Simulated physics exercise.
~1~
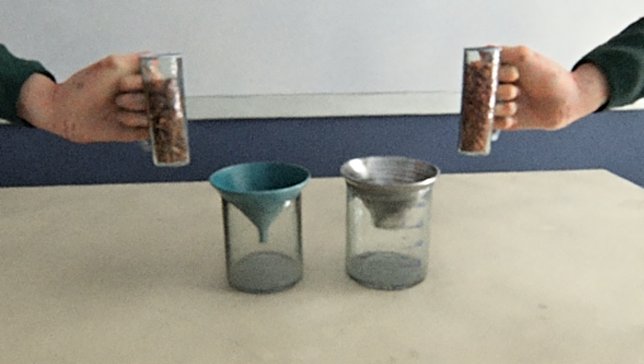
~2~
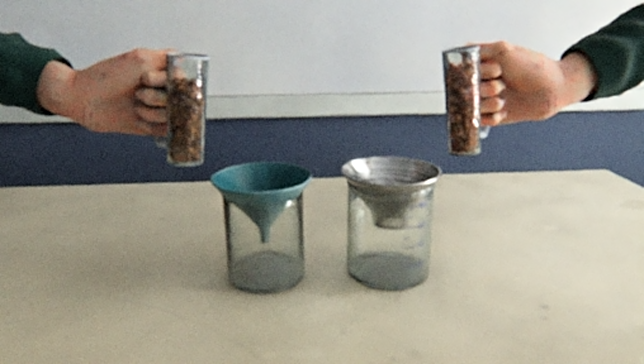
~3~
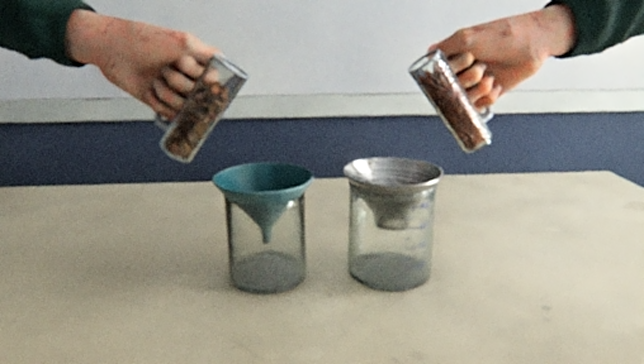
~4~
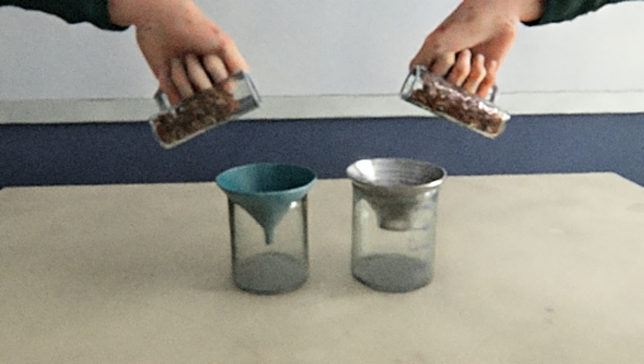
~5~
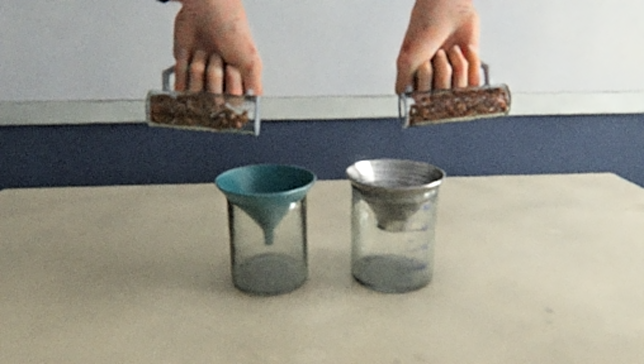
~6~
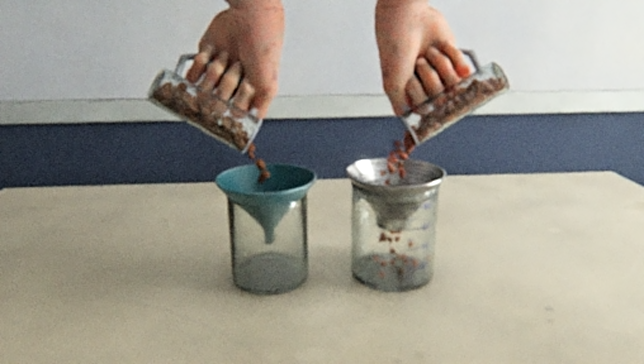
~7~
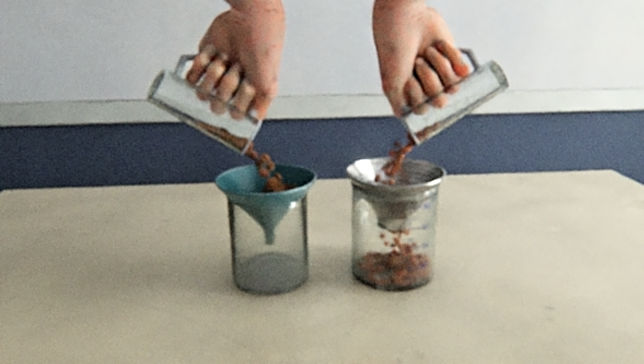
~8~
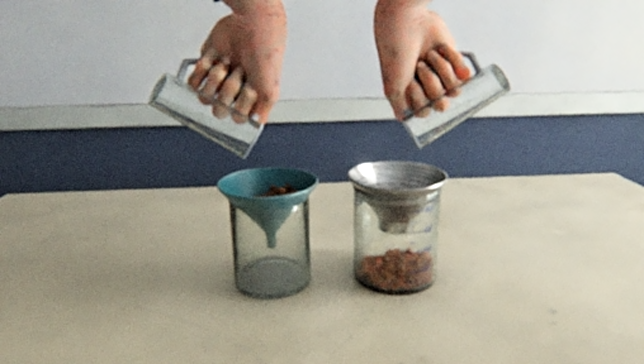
Above a pale table, two hands tipped small glass cups of reddish-brown bits over two funnels set in clear jars. The bits stayed stuck in the teal funnel on the left, leaving its jar empty, while the right cupful dropped through the silvery funnel into its jar.
